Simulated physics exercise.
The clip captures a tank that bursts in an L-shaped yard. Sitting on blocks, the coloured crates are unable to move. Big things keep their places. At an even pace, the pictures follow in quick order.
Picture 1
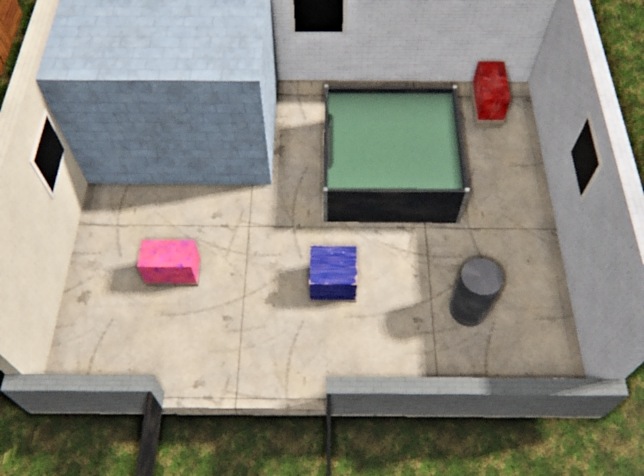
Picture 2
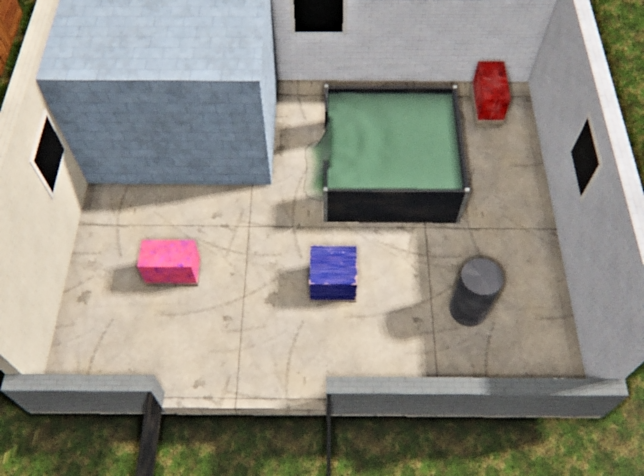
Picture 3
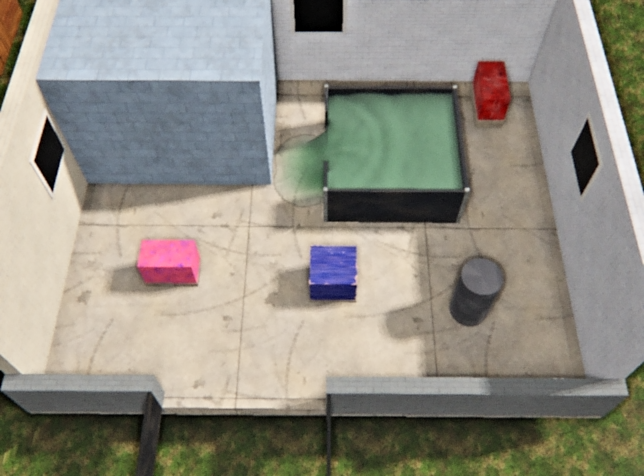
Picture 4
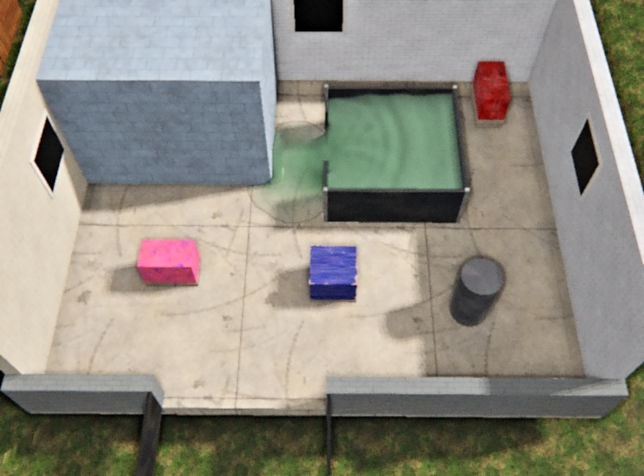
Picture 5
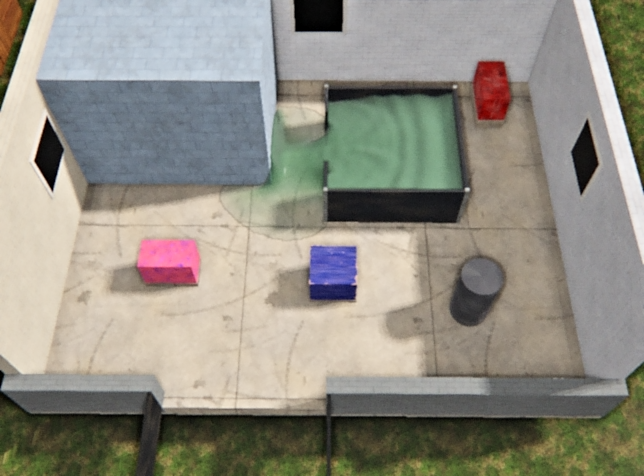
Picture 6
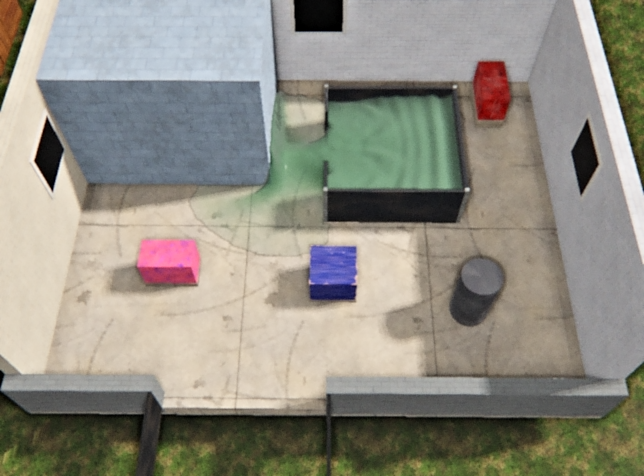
L-shaped walled yard with green water bursting from a tank's left side, then spreading over paving while coloured crates stay still.
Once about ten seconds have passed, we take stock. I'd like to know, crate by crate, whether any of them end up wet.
Most likely the pink crate gets water on it. Most likely the red crate gets water on it. Most likely the blue crate gets water on it.
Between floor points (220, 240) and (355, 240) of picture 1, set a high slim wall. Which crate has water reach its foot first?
It's the crate marked pink.
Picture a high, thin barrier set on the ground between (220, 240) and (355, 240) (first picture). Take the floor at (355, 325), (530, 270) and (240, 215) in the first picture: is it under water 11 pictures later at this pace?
One by one: Spared, spared, soaked.
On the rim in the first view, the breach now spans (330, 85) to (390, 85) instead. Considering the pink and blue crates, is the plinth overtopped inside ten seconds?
Note: Pink one is left dry; blue one is overtopped.
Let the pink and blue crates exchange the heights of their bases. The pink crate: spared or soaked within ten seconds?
For the pink crate, the answer is that it is drenched.
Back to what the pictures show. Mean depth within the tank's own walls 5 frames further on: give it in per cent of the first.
Near 70 in a hundred.
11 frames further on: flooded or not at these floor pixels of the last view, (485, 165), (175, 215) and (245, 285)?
Status by point, in sequence: Unwetted; waterlogged; waterlogged.
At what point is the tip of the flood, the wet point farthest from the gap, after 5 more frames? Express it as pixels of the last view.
Somewhere close to (81, 263).
A moment on, water covers 25 % of the floor; the pink crate water round its plinth, the red crate not reached, the blue crate water round its plinth.
Next, water covers 50 % of the floor; the pink crate water round its plinth, the red crate water round its plinth, the blue crate water round its plinth.
Then, water covers 65 % of the floor; the pink crate water round its plinth, the red crate water round its plinth, the blue crate water round its plinth.
Later, water covers 85 % of the floor; the pink crate water round its plinth, the red crate water round its plinth, the blue crate water round its plinth.
In the end, water covers 100 % of the floor; the pink crate was topped, the red crate was topped, the blue crate was topped.
